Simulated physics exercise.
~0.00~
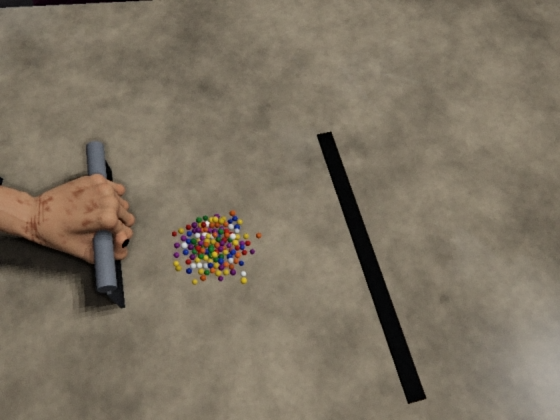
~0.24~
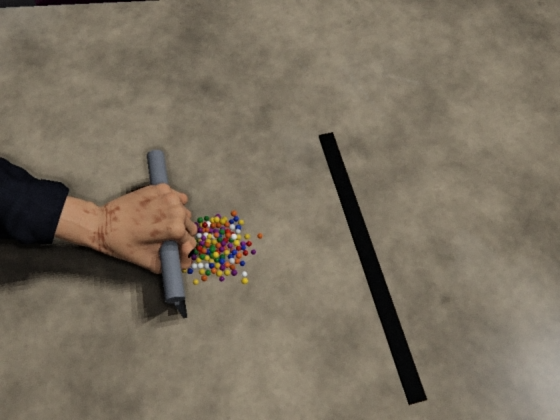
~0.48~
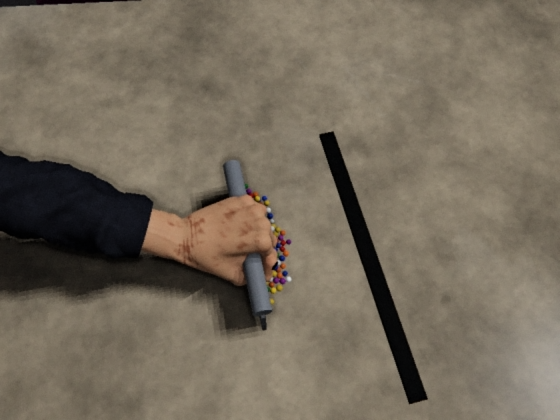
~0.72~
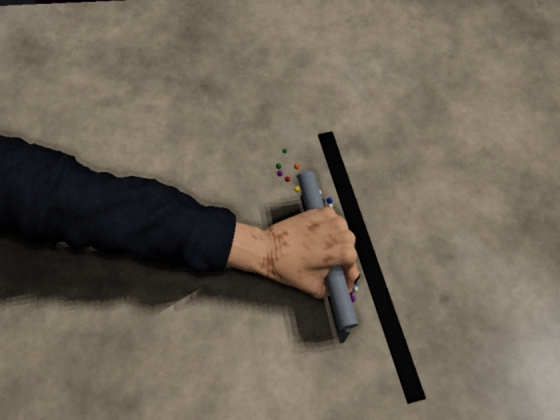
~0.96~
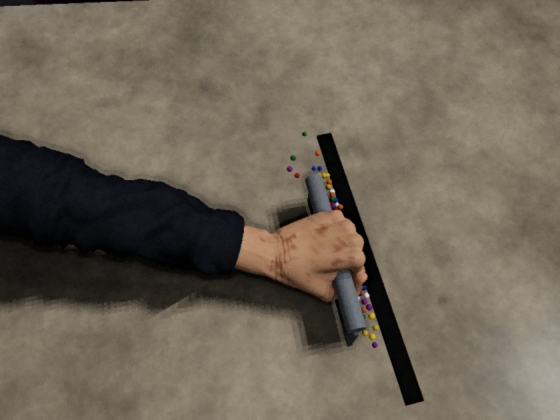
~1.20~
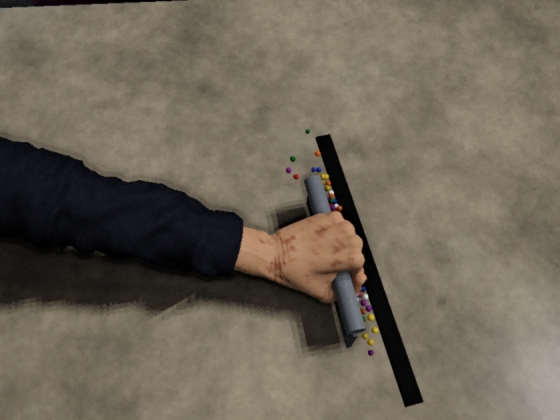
On a mottled grey-brown surface, a hand pushes colourful beads rightwards with a bar, stopping beside a black strip.
